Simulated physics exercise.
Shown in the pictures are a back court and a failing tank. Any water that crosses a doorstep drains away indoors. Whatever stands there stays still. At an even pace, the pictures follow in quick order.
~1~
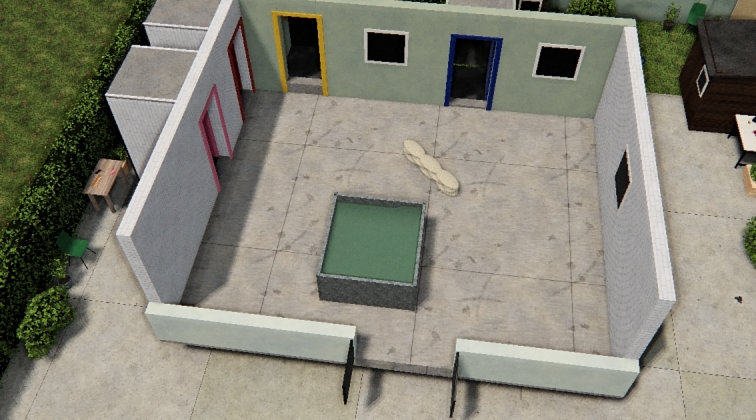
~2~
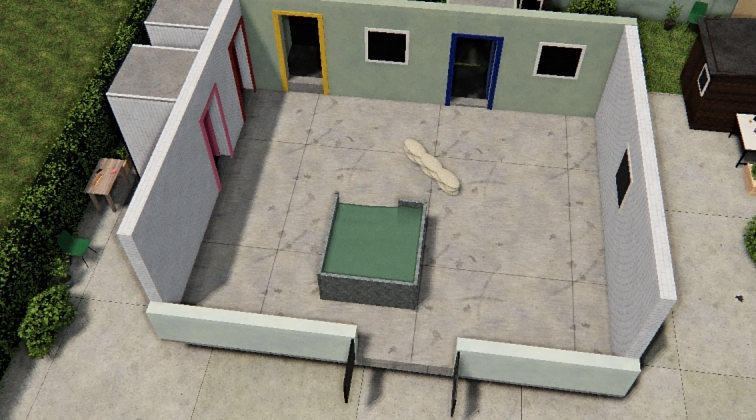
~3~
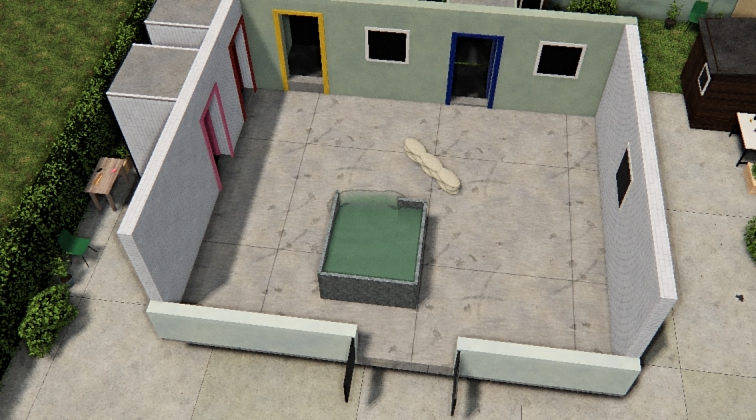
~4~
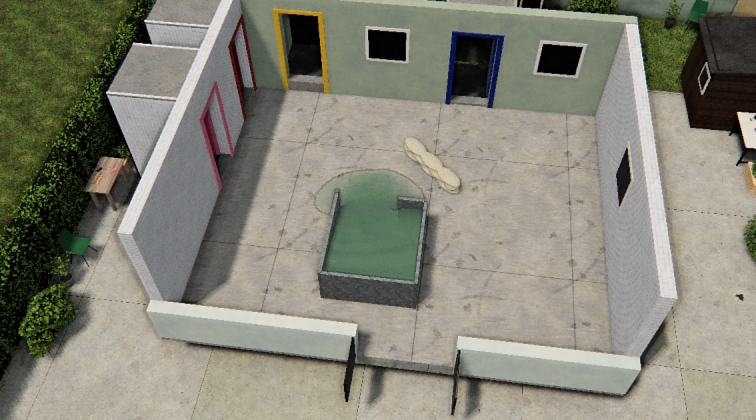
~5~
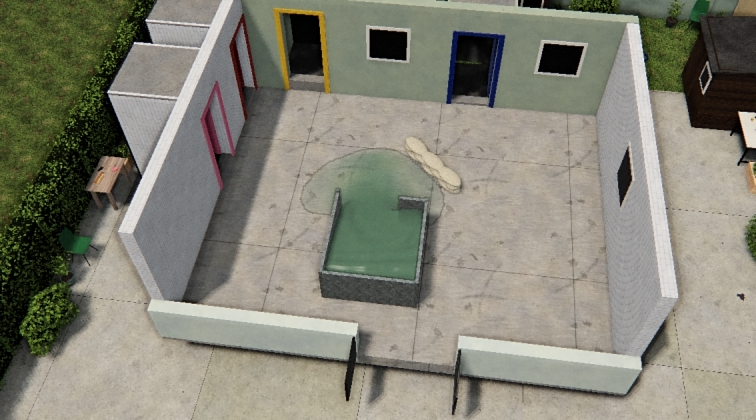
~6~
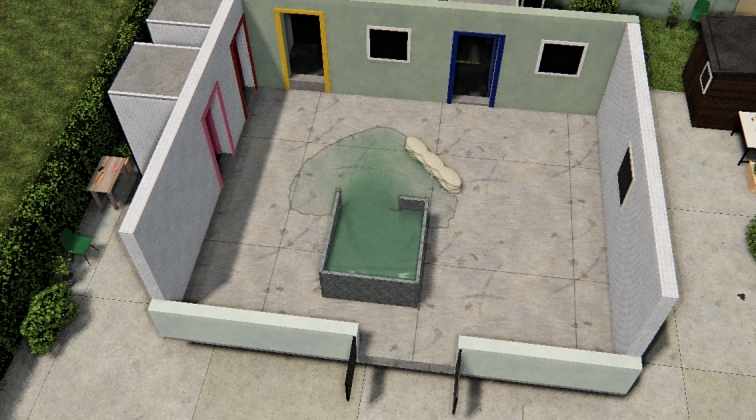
In a walled back court, a square tank of green water stood whole until its far side gave way, and water poured through the gap, spreading across the paving and reaching a pale, wavy object.
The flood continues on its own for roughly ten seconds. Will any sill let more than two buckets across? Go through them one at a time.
The blue door does not go over two buckets; the yellow door does not go over two buckets; the pink door does not go over two buckets; the red door goes over two buckets.
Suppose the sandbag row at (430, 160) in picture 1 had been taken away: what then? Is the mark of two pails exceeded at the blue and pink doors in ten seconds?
Outcome: Blue door exceeds the bound; pink door remains within bounds.
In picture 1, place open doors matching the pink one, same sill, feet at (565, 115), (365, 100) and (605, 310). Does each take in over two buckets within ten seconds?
In order, the new doors go: Undershoots, overshoots, undershoots.
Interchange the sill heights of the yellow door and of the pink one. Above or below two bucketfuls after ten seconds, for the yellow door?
Looking at it again, the yellow door breaks the threshold.
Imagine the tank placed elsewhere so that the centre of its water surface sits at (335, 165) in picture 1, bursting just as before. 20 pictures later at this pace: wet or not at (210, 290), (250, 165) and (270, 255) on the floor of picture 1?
As listed: Free of water, under water, no water.
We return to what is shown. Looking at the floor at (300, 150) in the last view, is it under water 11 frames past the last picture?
Looking there, it would be swamped.
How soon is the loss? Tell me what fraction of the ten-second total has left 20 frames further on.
Estimate: Some 45 %.
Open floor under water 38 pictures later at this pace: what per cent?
It comes out near 80 percent.
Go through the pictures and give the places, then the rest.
In the first frame, the tank at (373, 240) is whole and still.
In the second frame, water pours out on the tank's far side and has run to a hidden place.
In the third frame, water pours out on the tank's far side and has run to (400, 198).
In the fourth frame, the front is at (391, 173), out from the gap on the tank's far side.
In the fifth frame, the front is at (395, 153), out from the gap on the tank's far side.
In the sixth frame, the front is at (378, 130), out from the gap on the tank's far side.
A moment on, water covers 20 % of the floor; the blue door not reached, the yellow door not reached, the pink door not reached, the red door not reached.
Next, water covers 30 % of the floor; the blue door wet at the sill, nothing in, the yellow door wet at the sill, nothing in, the pink door wet at the sill, nothing in, the red door wet at the sill, nothing in.
Then, water covers 45 % of the floor; the blue door wet at the sill, nothing in, the yellow door wet at the sill, nothing in, the pink door wet at the sill, nothing in, the red door far over two buckets in.
Later, water covers 80 % of the floor; the blue door wet at the sill, nothing in, the yellow door wet at the sill, nothing in, the pink door under two buckets in, the red door far over two buckets in.
In the end, water covers 95 % of the floor; the blue door wet at the sill, nothing in, the yellow door wet at the sill, nothing in, the pink door under two buckets in, the red door far over two buckets in.
